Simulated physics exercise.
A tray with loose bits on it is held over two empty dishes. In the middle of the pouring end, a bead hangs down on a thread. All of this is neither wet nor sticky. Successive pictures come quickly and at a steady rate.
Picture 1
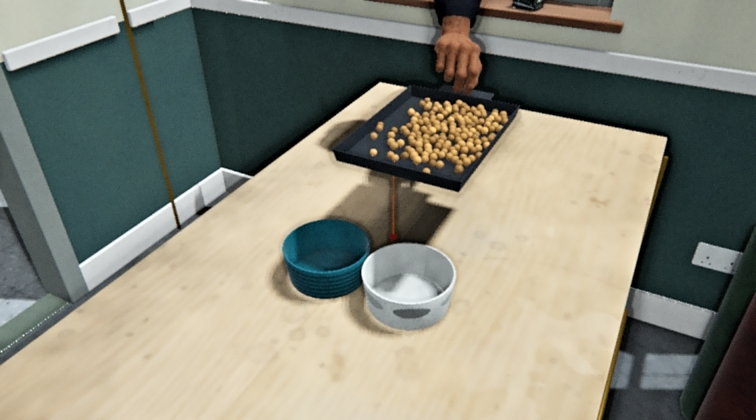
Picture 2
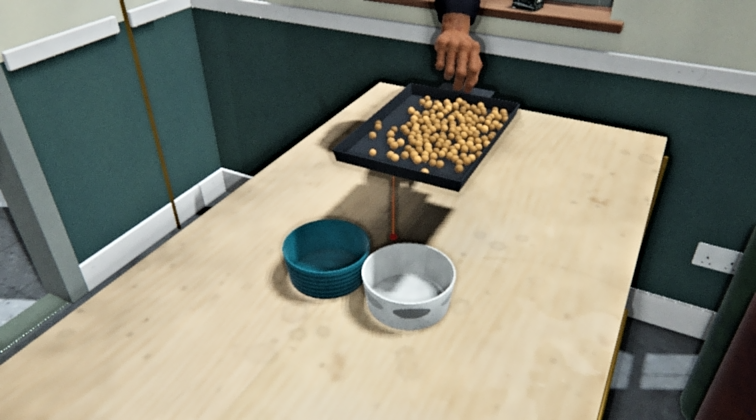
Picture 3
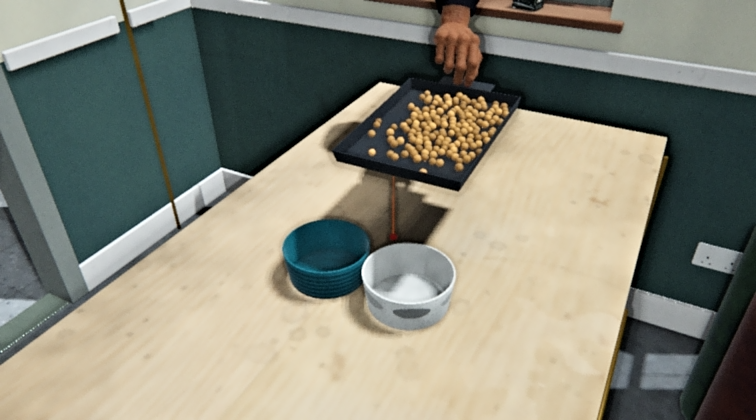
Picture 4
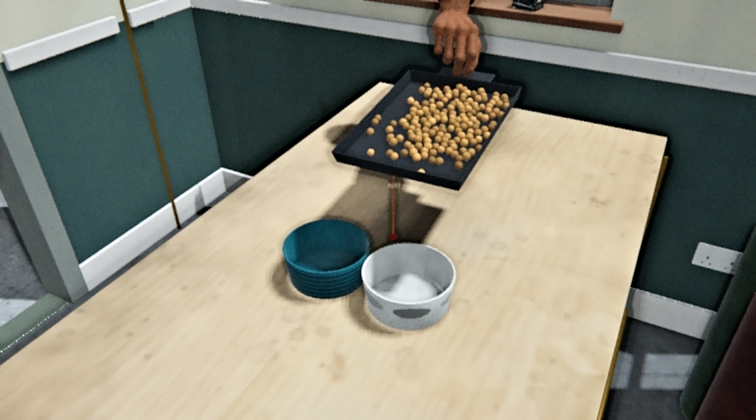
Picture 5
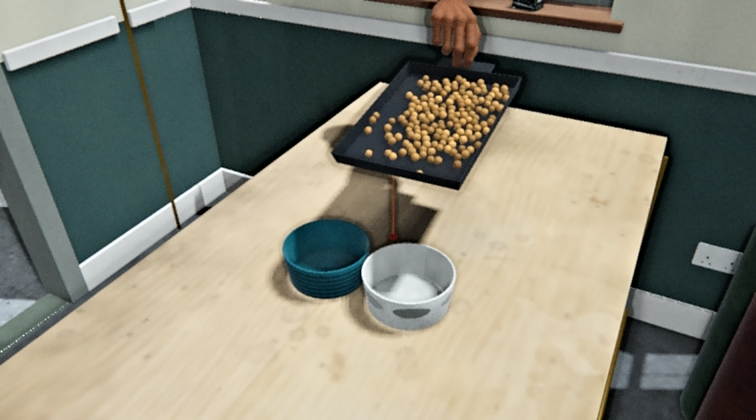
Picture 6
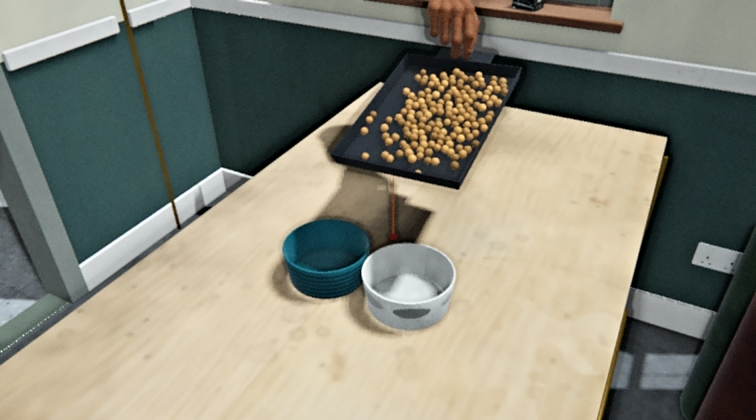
A hand at the far end of a dark tray of round wooden beads held it level, then gradually raised that end, tilting it toward its left front corner above a teal dish and a white one.
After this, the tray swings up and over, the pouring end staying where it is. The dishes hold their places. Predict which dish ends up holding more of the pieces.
More will pour into the dish on the left side.
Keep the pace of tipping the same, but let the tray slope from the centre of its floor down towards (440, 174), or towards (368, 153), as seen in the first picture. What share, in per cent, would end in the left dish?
First heading roughly 0 %, second roughly 90 %.
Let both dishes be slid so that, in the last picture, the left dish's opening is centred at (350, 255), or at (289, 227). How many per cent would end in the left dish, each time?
80 % and 10 %.
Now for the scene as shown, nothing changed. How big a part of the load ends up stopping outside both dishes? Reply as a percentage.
Share: Approx. 10 %.
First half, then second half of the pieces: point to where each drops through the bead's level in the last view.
The opening part goes through (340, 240); what follows goes through (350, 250).
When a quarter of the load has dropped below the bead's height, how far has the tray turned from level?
I'd say it is tilted about 85°.
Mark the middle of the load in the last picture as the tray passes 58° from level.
Near the pixel (383, 155).
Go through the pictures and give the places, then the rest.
Corners of the pouring end at (336, 149) and (459, 180), level; middle of the load at (444, 130), round wooden beads; left dish at (304, 282); right dish at (388, 313); bead on its thread at (393, 237), in the first picture.
Corners of the pouring end at (336, 149) and (459, 180), level; middle of the load at (444, 128), in the second picture.
Corners of the pouring end at (336, 150) and (459, 179), tipped barely, lowest at the left corner; middle of the load at (444, 125), in the third picture.
Corners of the pouring end at (335, 151) and (459, 179), tipped a little, lowest at the left corner; middle of the load at (444, 120), in the fourth picture.
Corners of the pouring end at (335, 152) and (458, 179), tipped a little, lowest at the left corner; middle of the load at (443, 115), in the fifth picture.
Corners of the pouring end at (334, 153) and (457, 179), tipped clearly, lowest at the left corner; middle of the load at (440, 112), all on the move; left dish at (304, 282); right dish at (388, 313), in the sixth picture.
Soon, tray tipped steeply; nearly all on the tray; a small part in the left dish; a stray few in the air.
A while on, tray tipped right over; a small part on the tray; about a quarter in the right dish; about half in the left dish; a stray few outside both; about a quarter in the air.
Towards the end, tray tipped past a quarter turn; about a quarter in the right dish; about two thirds in the left dish; a small part outside both.
Finally, tray tipped past a quarter turn; about a quarter in the right dish; about two thirds in the left dish; a small part outside both.
